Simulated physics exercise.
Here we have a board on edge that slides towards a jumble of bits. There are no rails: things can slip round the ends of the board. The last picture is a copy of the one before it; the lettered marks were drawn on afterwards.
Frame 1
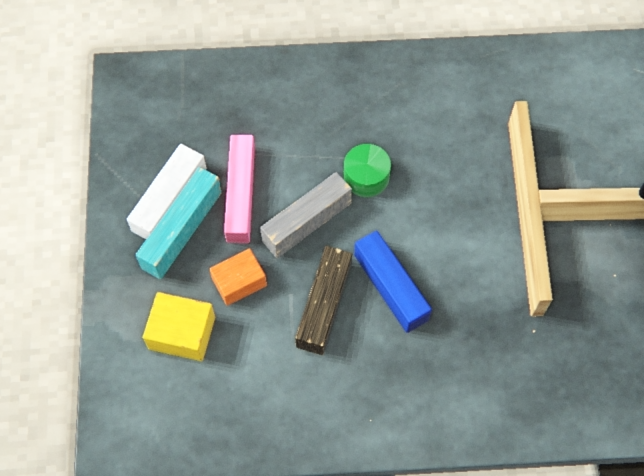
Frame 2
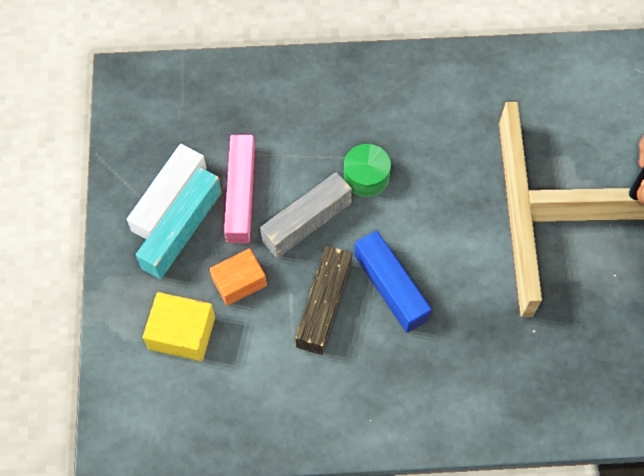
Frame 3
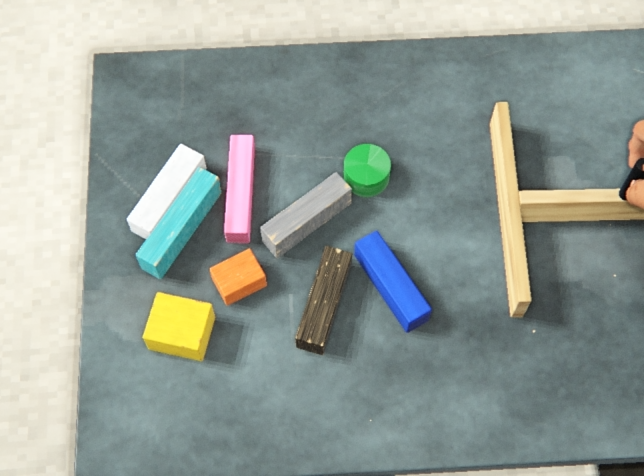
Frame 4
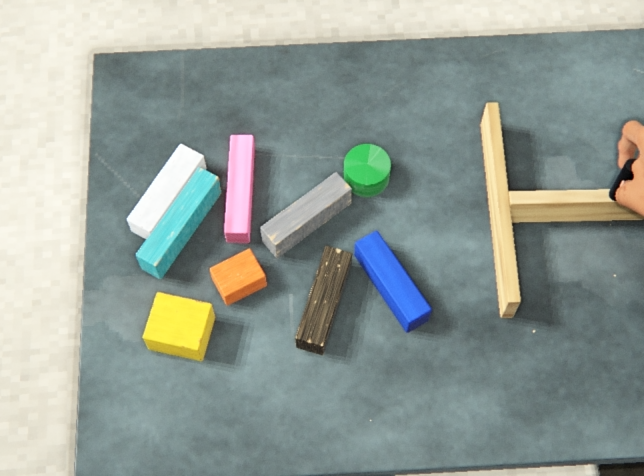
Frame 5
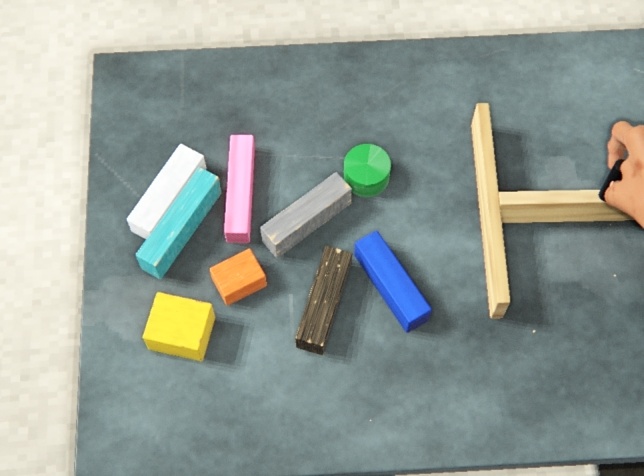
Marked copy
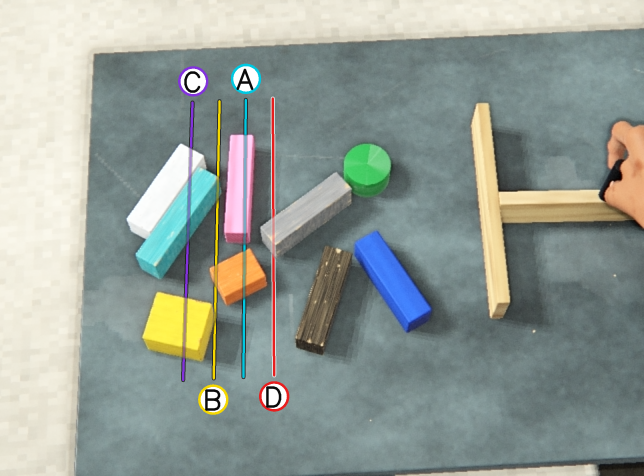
A wooden board on edge, with a hand gripping its handle, slid slowly a short way left across the dark surface, while the jumble of colourful blocks, sticks and bars lay still and untouched.
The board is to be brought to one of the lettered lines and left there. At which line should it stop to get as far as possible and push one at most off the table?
Stop at C.
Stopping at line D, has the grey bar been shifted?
Yes.
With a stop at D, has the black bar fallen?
By then, no.
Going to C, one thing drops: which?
The white bar goes over.
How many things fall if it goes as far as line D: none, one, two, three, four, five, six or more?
By then, none.
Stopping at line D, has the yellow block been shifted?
No.
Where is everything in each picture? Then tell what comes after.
Orange block (238, 277); pink stick (240, 189); board (533, 196), in the first picture.
Board (524, 197); grey bar (307, 215), in the second picture.
Board (514, 197); blue stick (392, 282), in the third picture.
Board (503, 198); yellow block (180, 327), in the fourth picture.
Board (493, 198); orange block (238, 277); pink stick (240, 189); turquoise bar (180, 223), in the fifth picture.
On the marked copy, A at (245, 230); B at (217, 231); C at (188, 233); D at (273, 229).
Following C. Soon after the start, board (384, 203); green tin (351, 169); blue stick (366, 282).
Later, board (275, 209); white bar (153, 190); turquoise bar (169, 220).
In the end, board (189, 213); white bar over the edge; turquoise bar (93, 218); one fallen.
As for the rest, A is within the limit but short; B is within the limit but short; D is within the limit but short.
